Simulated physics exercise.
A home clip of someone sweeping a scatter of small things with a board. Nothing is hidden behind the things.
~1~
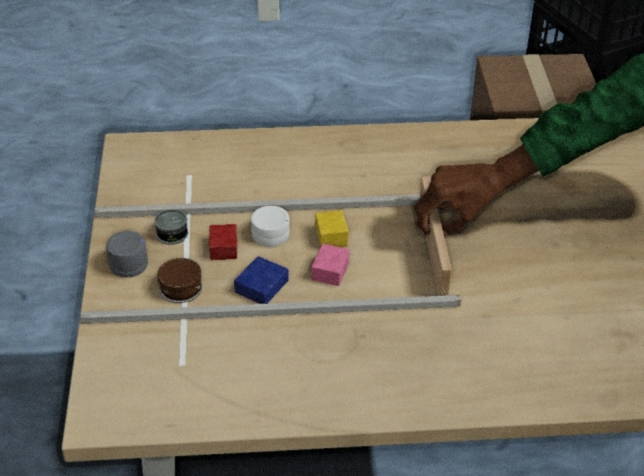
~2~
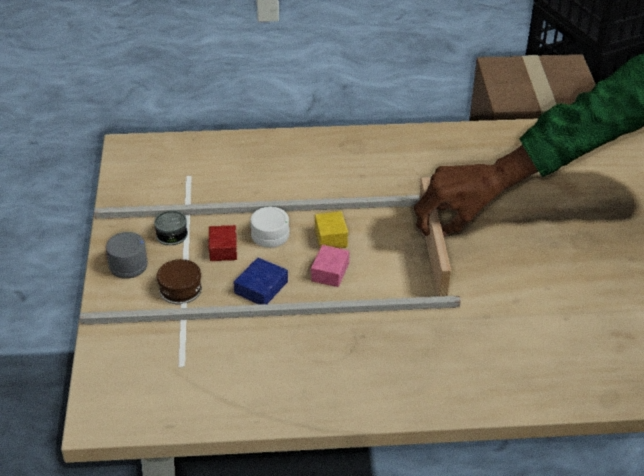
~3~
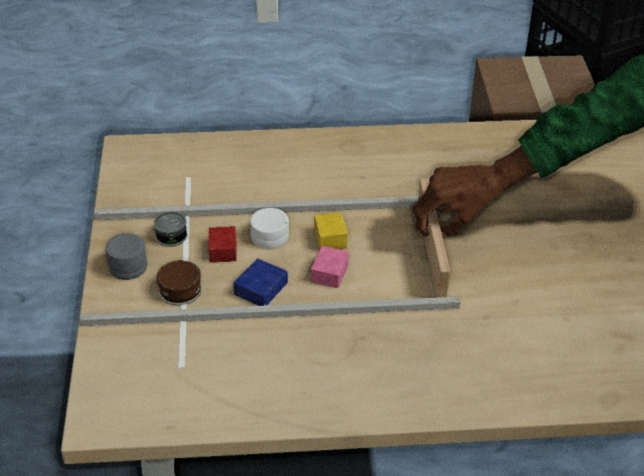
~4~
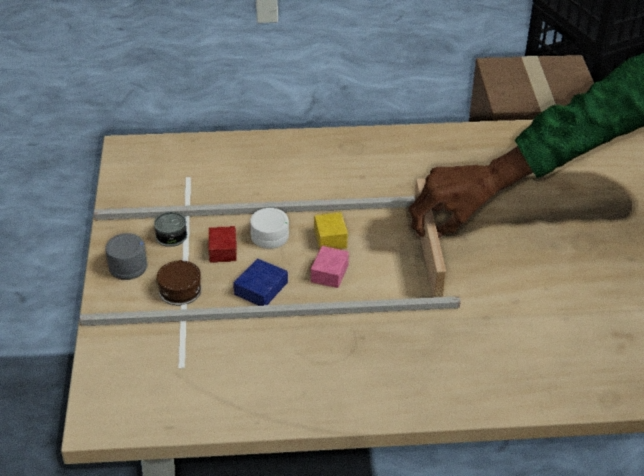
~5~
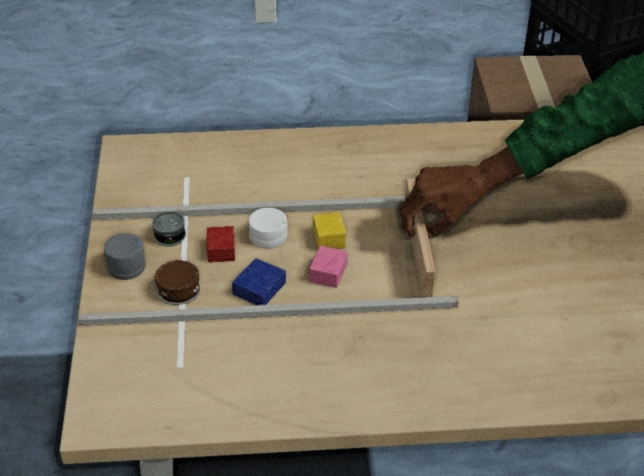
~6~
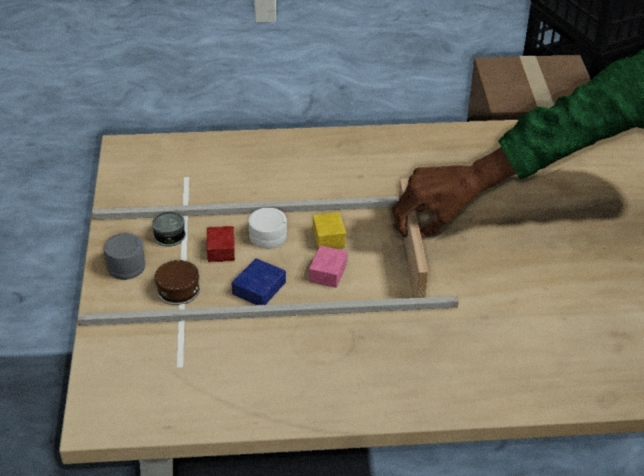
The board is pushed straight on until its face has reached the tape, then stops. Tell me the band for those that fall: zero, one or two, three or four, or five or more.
The number that fall off is zero.
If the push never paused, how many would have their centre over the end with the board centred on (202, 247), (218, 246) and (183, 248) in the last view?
Place by place, 0, 0 and 0.
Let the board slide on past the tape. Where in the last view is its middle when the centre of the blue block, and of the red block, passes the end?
Near (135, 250) and (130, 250).
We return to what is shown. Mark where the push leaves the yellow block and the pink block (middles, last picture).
The yellow block stops around (170, 238); the pink block around (168, 276).
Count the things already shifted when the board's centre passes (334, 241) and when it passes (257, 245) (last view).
First 2, then 6.
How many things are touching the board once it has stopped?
That makes 2.
A little later, none off yet; grey lid at rest near (125, 256); black tin at rest near (169, 229); brown pot at rest near (178, 283).
Next, none off yet; grey lid at rest near (125, 256); black tin shifted about its own width near (140, 228); brown pot shifted about its own width near (132, 286).
When it is over, the number that fall off is zero.
